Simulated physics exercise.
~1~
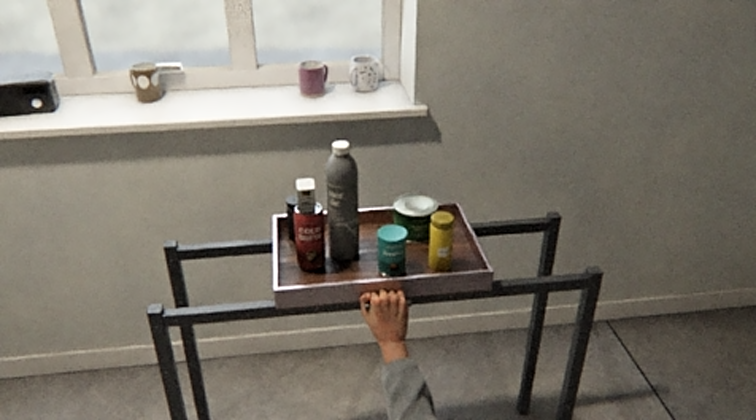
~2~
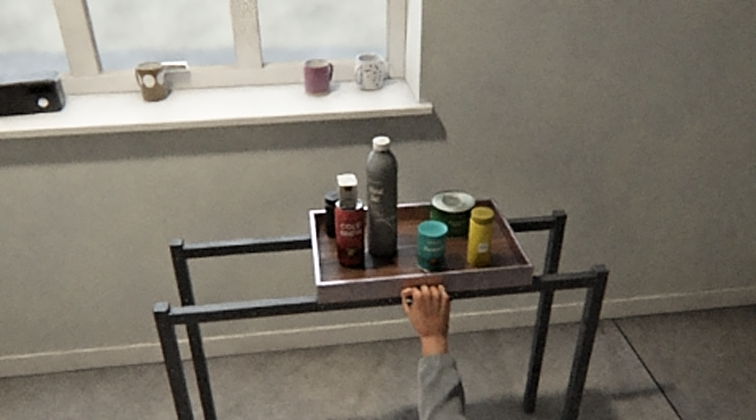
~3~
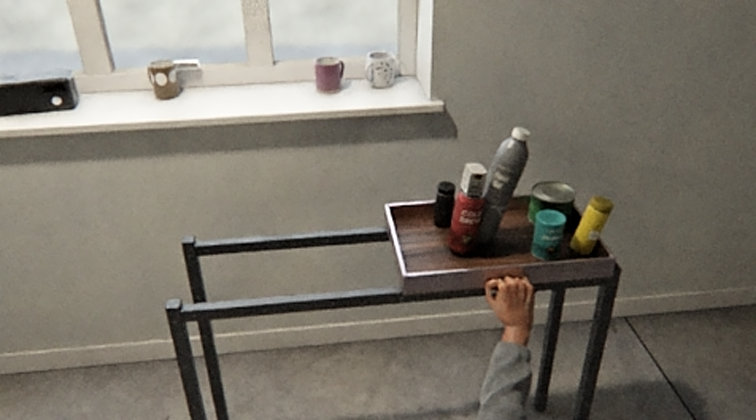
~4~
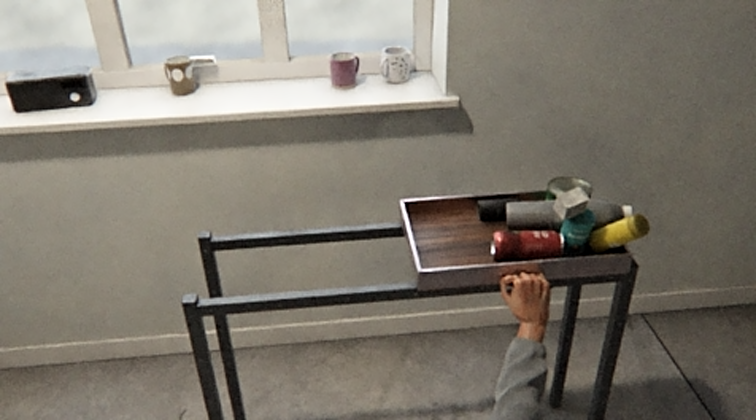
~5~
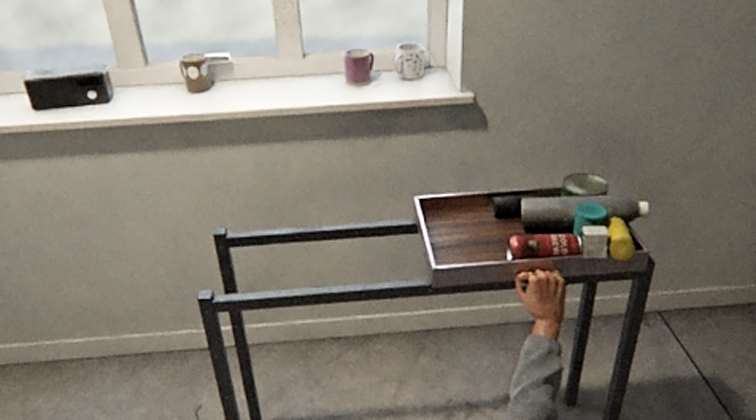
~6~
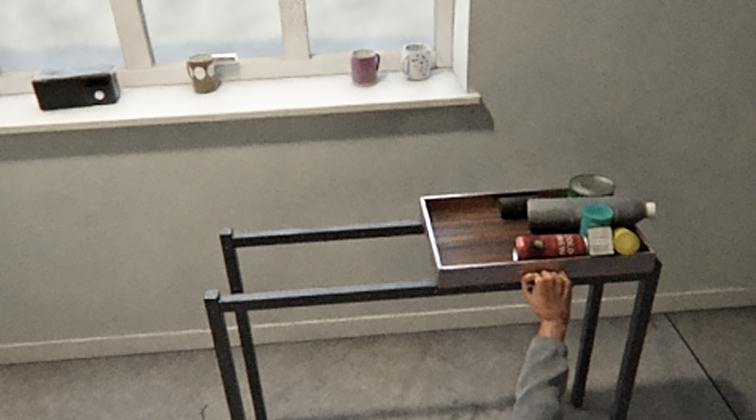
A hand slides a tray of containers right along a rack, and most topple but stay aboard.
